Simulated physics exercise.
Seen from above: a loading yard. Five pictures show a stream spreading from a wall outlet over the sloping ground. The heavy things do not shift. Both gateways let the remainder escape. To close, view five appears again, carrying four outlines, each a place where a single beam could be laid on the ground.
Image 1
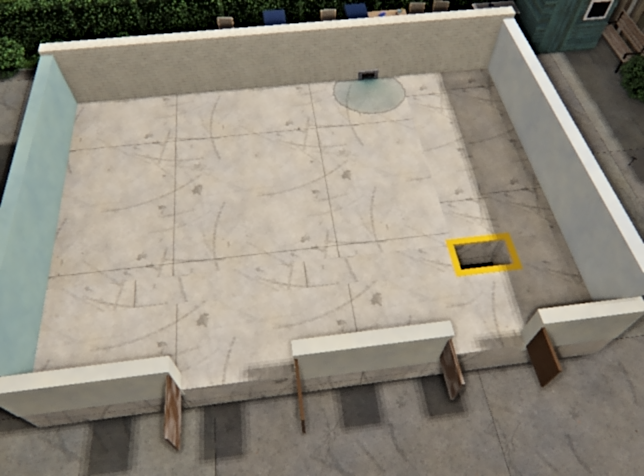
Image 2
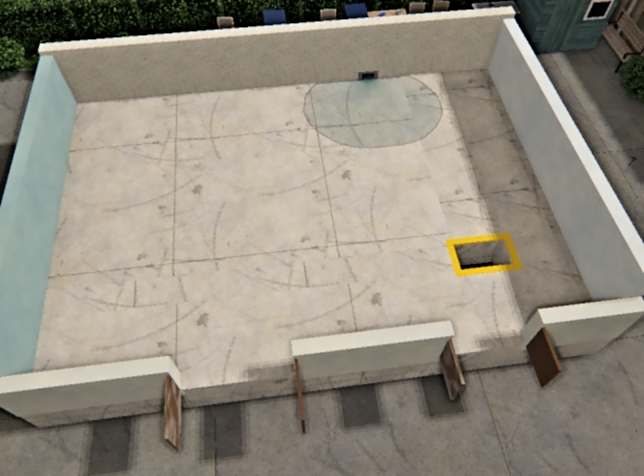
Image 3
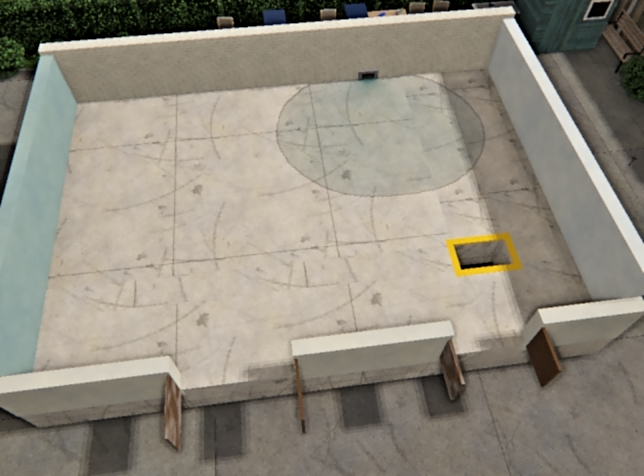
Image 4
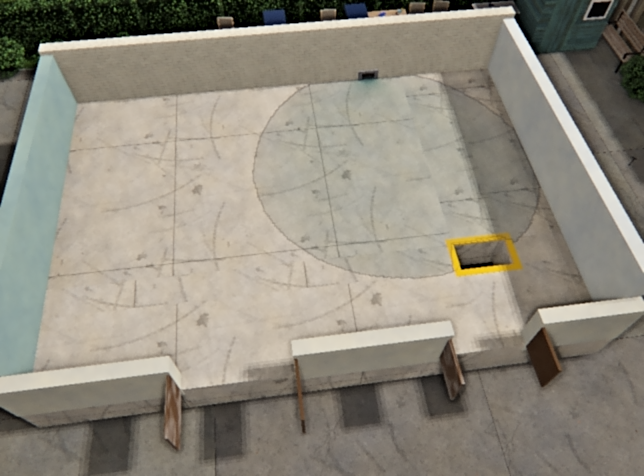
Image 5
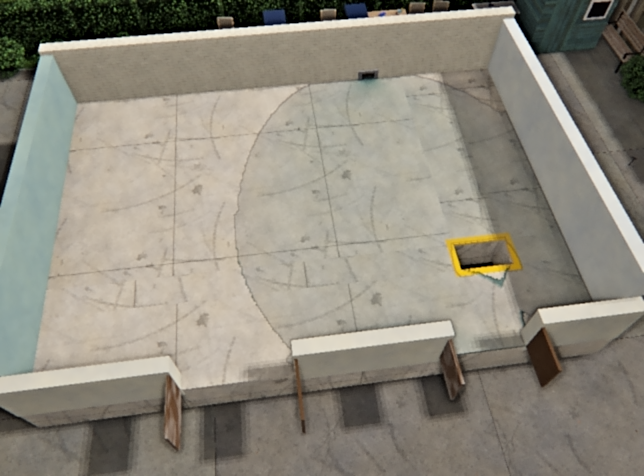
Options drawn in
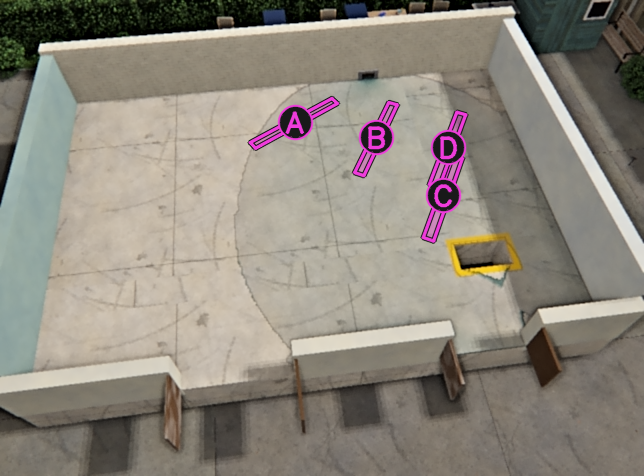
At the start, a small, pale bluish wet patch sits beside the outfall at the back wall of a walled yard seen from above. It spreads outward across the paving in a widening round shape, reaches the yellow-edged drain pit, then covers roughly half the ground, extending to the front wall.
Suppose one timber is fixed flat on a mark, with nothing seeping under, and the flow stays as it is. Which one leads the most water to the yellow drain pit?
Best: A.
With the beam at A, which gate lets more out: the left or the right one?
The right one.
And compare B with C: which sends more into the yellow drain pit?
Position B.
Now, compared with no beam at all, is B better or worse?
Position B is worse.
On the marked copy, A from (252, 145) to (334, 101); B from (359, 174) to (393, 103); C from (428, 239) to (457, 156); D from (434, 185) to (461, 113).
For position A, about 24 % of the stream goes into the yellow drain pit, about 75 % out by the gates.
For position B, about 12 % of the stream goes into the yellow drain pit, about 88 % out by the gates.
For position C, about 7 % of the stream goes into the yellow drain pit, about 93 % out by the gates.
For position D, about 10 % of the stream goes into the yellow drain pit, about 90 % out by the gates.
